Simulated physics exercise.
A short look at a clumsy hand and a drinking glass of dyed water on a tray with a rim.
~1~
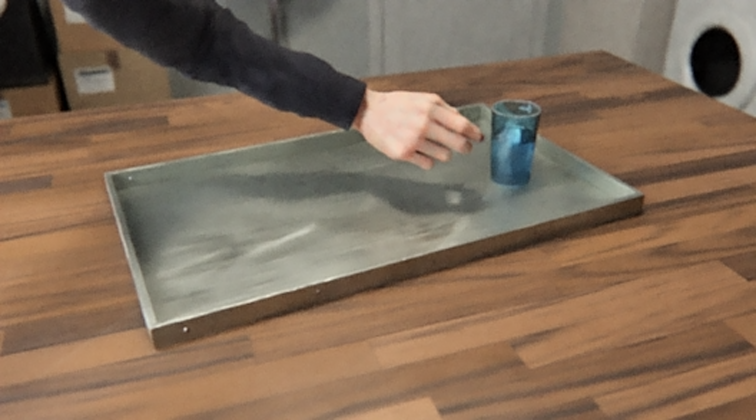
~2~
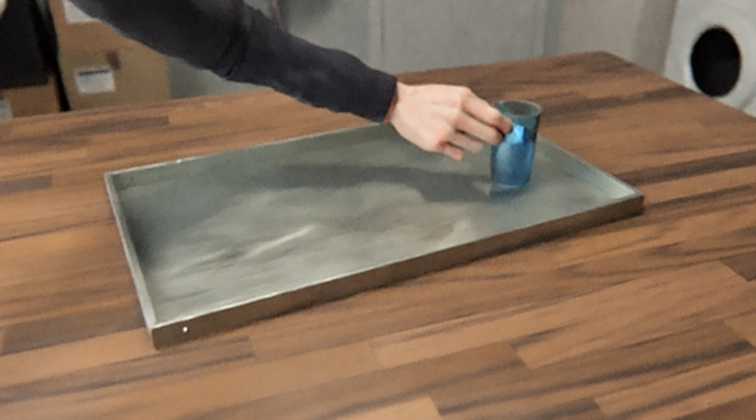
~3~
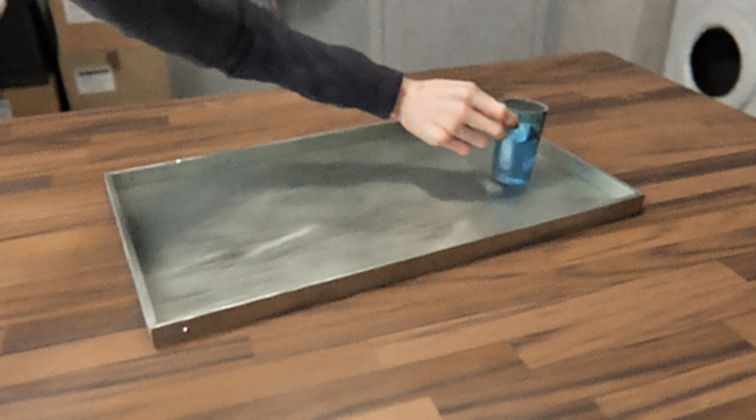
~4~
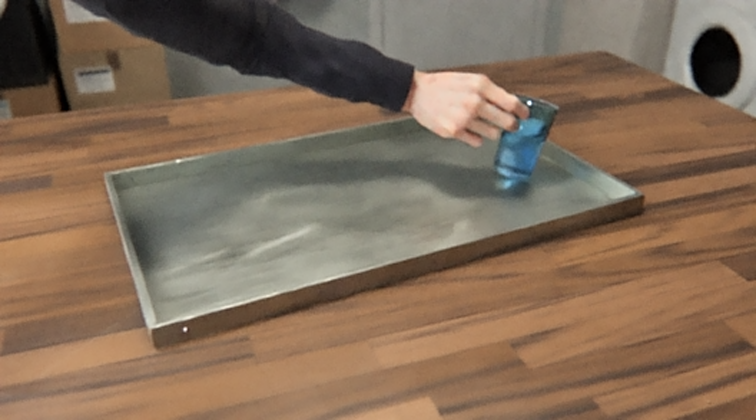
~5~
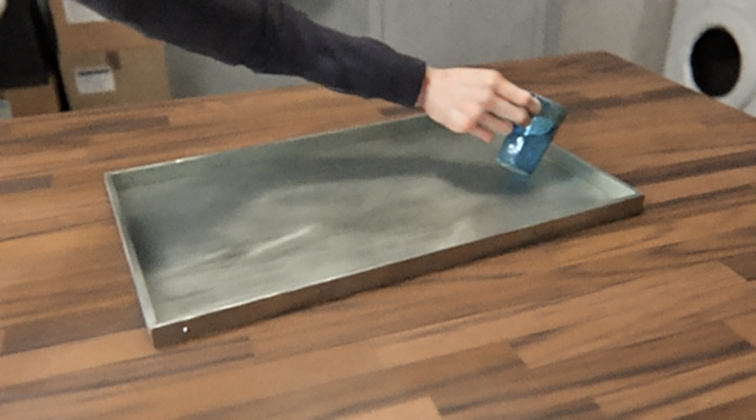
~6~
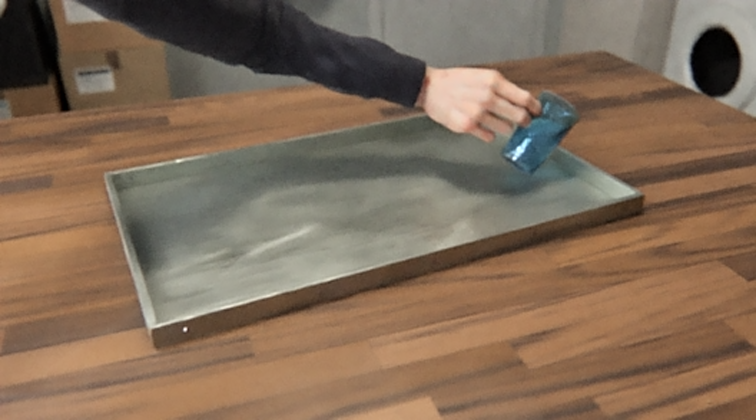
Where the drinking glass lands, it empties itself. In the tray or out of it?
The spill is not caught by the tray.
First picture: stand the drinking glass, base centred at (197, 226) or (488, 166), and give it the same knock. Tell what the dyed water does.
In the first try it is held by the rim; in the second it wets the top as well.
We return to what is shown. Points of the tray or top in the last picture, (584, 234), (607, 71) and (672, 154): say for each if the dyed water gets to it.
First one left alone; second one left alone; third one got to.
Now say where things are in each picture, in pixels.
It stands upright; drinking glass (514, 142) about two thirds full; tray (414, 252), in the first frame.
It is being nudged; drinking glass about two thirds full, surface at (514, 136), in the second frame.
It is being nudged; drinking glass (517, 139) about two thirds full, in the third frame.
It is being nudged; drinking glass about two thirds full, surface at (526, 129); tray (414, 252), in the fourth frame.
It is being nudged; drinking glass (531, 133) tipped 30°, in the fifth frame.
It is falling; drinking glass (540, 133) tipped 45°, in the sixth frame.
Next, the drinking glass lies across the rim; the puddle covers about as much as a plate; the table is getting wet.
After that, the puddle covers about as much as a tray; the table is getting wet.
Finally, the puddle covers about as much as a tray; the table is getting wet.
